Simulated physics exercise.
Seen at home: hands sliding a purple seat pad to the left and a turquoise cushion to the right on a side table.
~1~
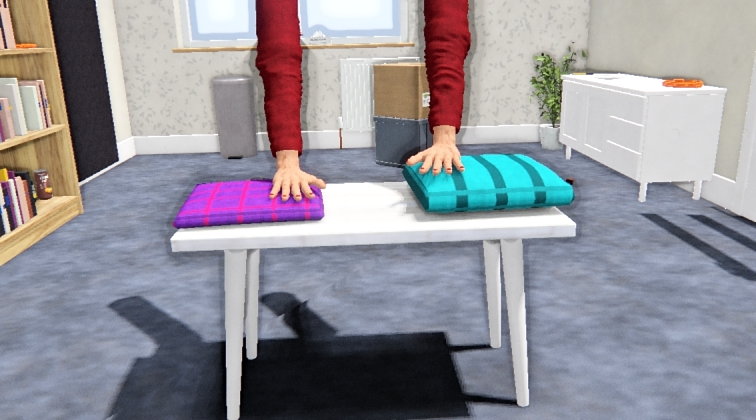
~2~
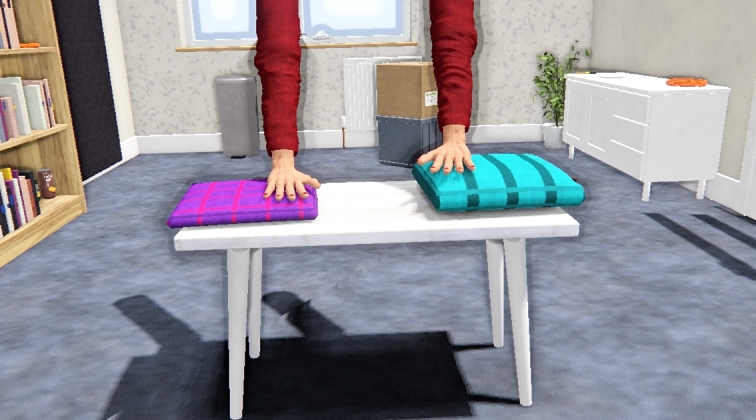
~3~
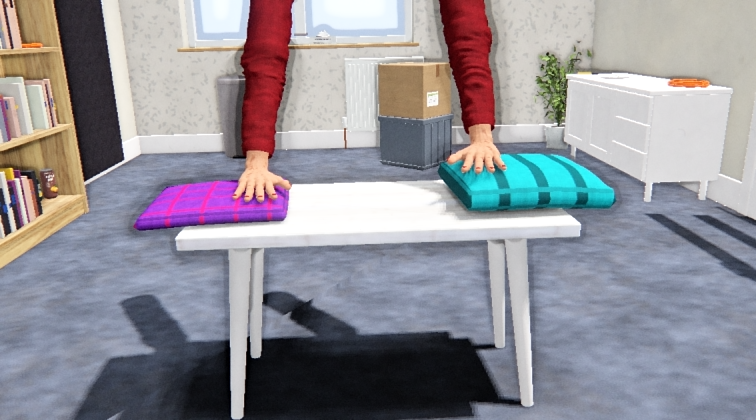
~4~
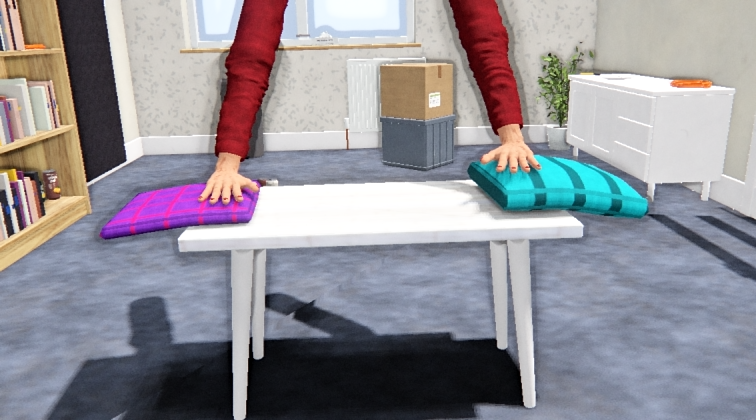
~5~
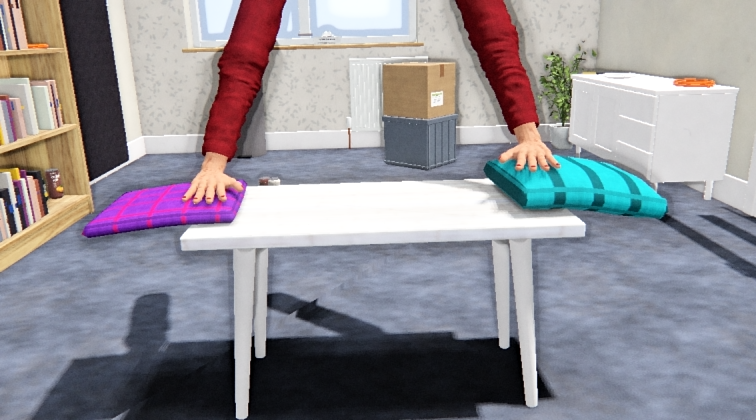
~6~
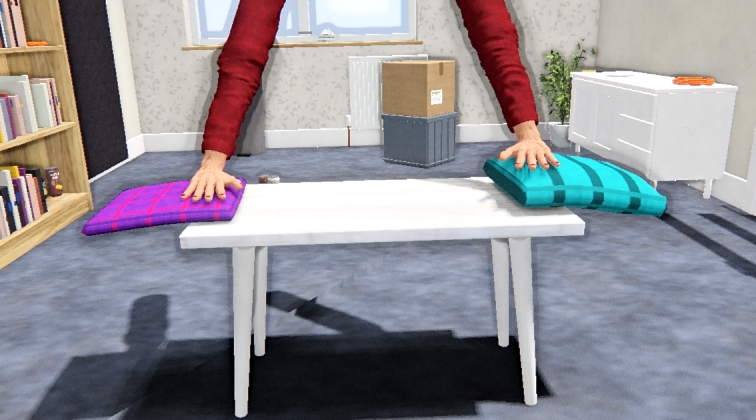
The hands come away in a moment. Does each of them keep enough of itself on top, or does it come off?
The purple seat pad comes off. The turquoise cushion comes off.
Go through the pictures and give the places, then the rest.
In the first picture, seat pad tip (183, 213); cushion tip (557, 188).
In the second picture, seat pad tip (178, 213); cushion tip (567, 189).
In the third picture, seat pad tip (147, 216); cushion tip (596, 191).
In the fourth picture, seat pad tip (115, 224); cushion tip (627, 201).
In the fifth picture, seat pad tip (98, 223); cushion tip (646, 201).
In the sixth picture, seat pad tip (98, 221), well over half past the edge; cushion tip (645, 199), well over half past the edge.
Then, 0.42 s past the final frame, seat pad on the floor near (189, 328); cushion falling near (581, 246).
Then, 0.70 s past the final frame, seat pad on the floor near (174, 374); cushion on the floor near (644, 348).
When it is over, seat pad on the floor near (173, 378); cushion on the floor near (657, 358). The purple seat pad slumps off the end and the turquoise cushion tips over and falls.
